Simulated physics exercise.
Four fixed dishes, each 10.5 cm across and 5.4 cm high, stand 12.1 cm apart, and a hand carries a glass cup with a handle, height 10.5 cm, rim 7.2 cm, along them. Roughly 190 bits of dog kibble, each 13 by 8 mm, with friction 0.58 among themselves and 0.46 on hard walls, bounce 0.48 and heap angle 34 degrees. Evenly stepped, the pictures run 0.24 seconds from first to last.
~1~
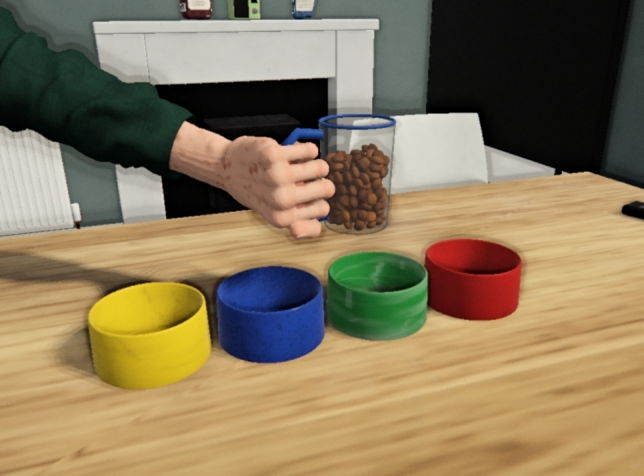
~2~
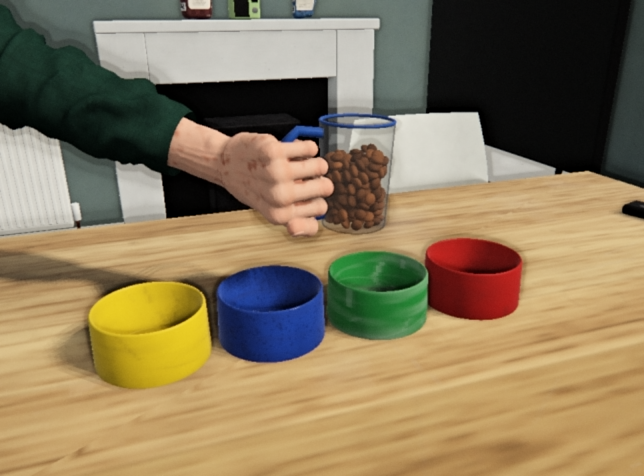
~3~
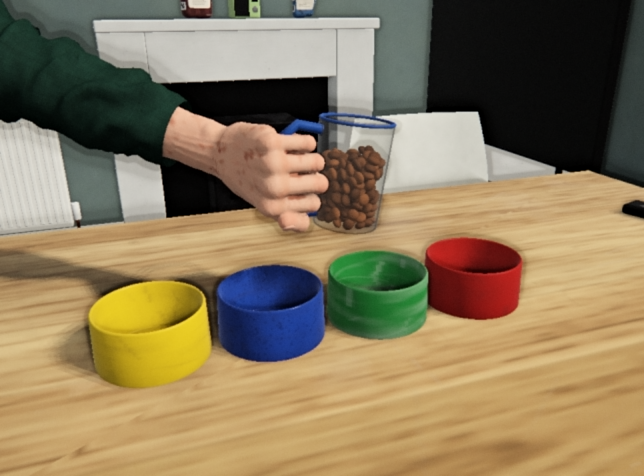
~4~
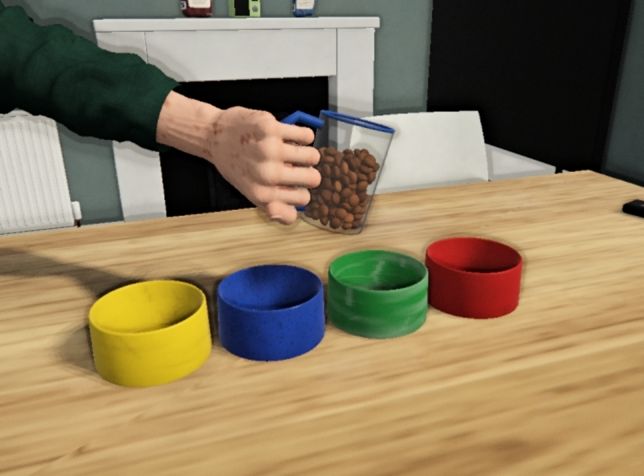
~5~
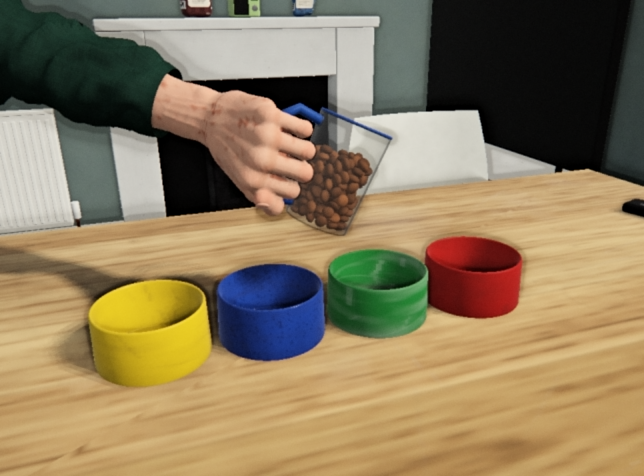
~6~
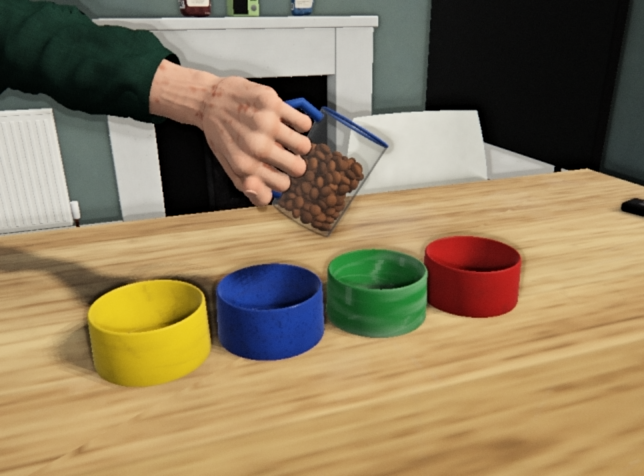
A hand in a dark green sleeve reaches in from the left above a light wooden table, seen from slightly above, with a white fireplace, a radiator and pale chairs behind. It grips the blue handle of a clear cup of brown kibble, beyond four dishes coloured yellow, blue, green and red from left to right. The hand steadily tilts the upright cup rightward, shifting it slightly left, while the kibble slides within and the camera stays still.
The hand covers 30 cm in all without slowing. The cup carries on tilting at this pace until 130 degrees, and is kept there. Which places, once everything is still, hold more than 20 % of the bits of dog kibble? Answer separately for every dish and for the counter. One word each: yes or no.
Red dish: No; blue dish: Yes; green dish: No; yellow dish: No; counter: No.
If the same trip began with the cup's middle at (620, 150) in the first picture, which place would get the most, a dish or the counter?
The biggest share goes to counter.
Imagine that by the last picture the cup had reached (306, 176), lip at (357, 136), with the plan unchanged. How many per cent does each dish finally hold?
The red dish keeps 0, the blue dish 0, the green dish 0 and the yellow dish 100.
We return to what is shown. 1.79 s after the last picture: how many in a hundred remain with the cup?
Estimate: Around 0 % of the load.
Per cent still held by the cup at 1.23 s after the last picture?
Roughly 0 per cent, give or take.
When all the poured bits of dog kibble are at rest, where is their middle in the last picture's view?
Est. centre at rest: (274, 313) px.
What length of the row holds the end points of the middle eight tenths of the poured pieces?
I'd put it at close to 6 cm.
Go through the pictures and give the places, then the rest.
Cup at (357, 174), tilt 0 degrees, lip at (391, 119), moved 0.0 cm; middle of the pieces at (353, 189); red dish at (473, 256); green dish at (377, 271); blue dish at (270, 288); yellow dish at (148, 307), in the first frame.
Cup at (355, 173), tilt 2 degrees, lip at (391, 120), moved 0.2 cm; middle of the pieces at (352, 189), in the second frame.
Cup at (351, 173), tilt 7 degrees, lip at (391, 123), moved 0.6 cm; middle of the pieces at (346, 188), in the third frame.
Cup at (344, 173), tilt 15 degrees, lip at (390, 129), moved 1.4 cm; middle of the pieces at (337, 188), in the fourth frame.
Cup at (336, 174), tilt 24 degrees, lip at (387, 137), moved 2.2 cm; middle of the pieces at (327, 187), in the fifth frame.
Cup at (328, 174), tilt 33 degrees, lip at (383, 145), moved 3.0 cm; middle of the pieces at (317, 187); red dish at (472, 253); green dish at (377, 269); blue dish at (269, 286); yellow dish at (147, 305), in the sixth frame.
Then, 0.74 s after the last picture, tilt 130 degrees; cup holds 10 %, blue 80 %.
Then, 1.23 s after the last picture, tilt 130 degrees; cup holds 0 %, blue 95 %.
Then, 1.79 s after the last picture, tilt 130 degrees; cup holds 0 %, blue 95 %.
In the end, red 0 %, blue 95 %, green 0 %, yellow 0 %, counter 5 %.
